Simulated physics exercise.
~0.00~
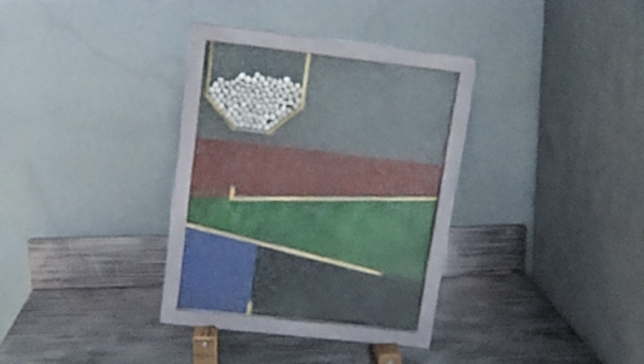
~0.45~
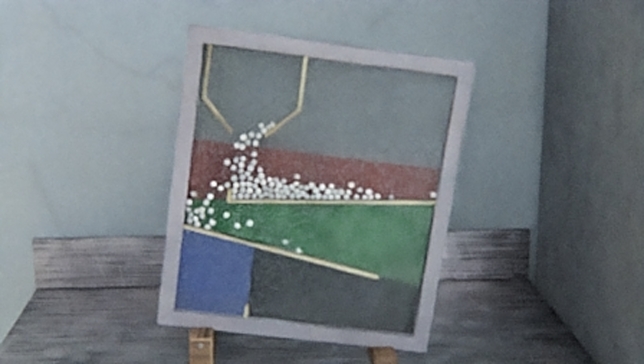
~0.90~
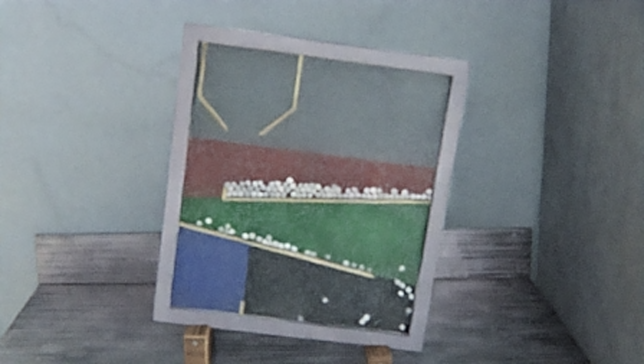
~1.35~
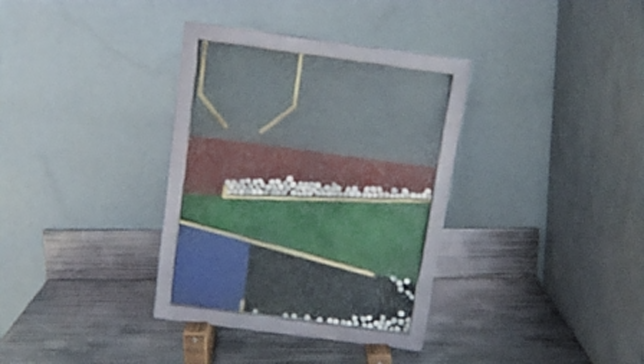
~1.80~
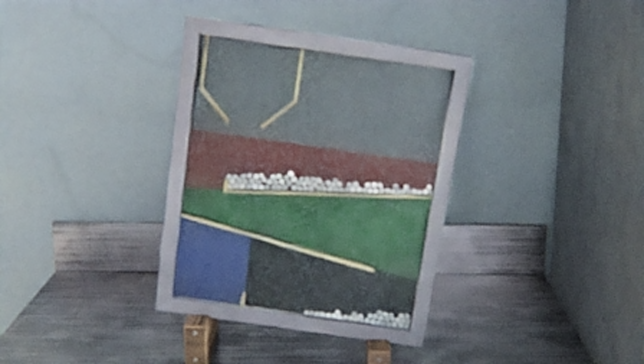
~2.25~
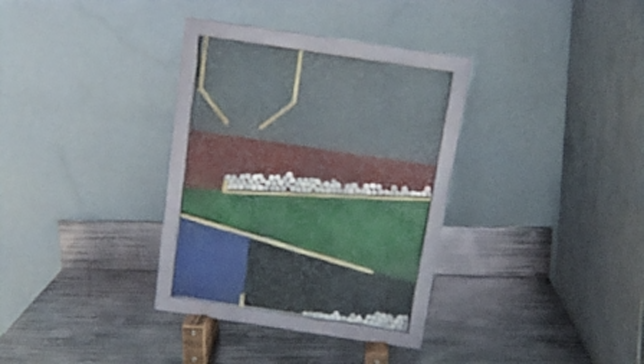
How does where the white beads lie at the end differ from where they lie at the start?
At the start the beads are all gathered in the hopper at the upper left of the case. At the end they lie lower and farther right overall, with most along the ledge in the red section and the rest at the bottom right in the black section.
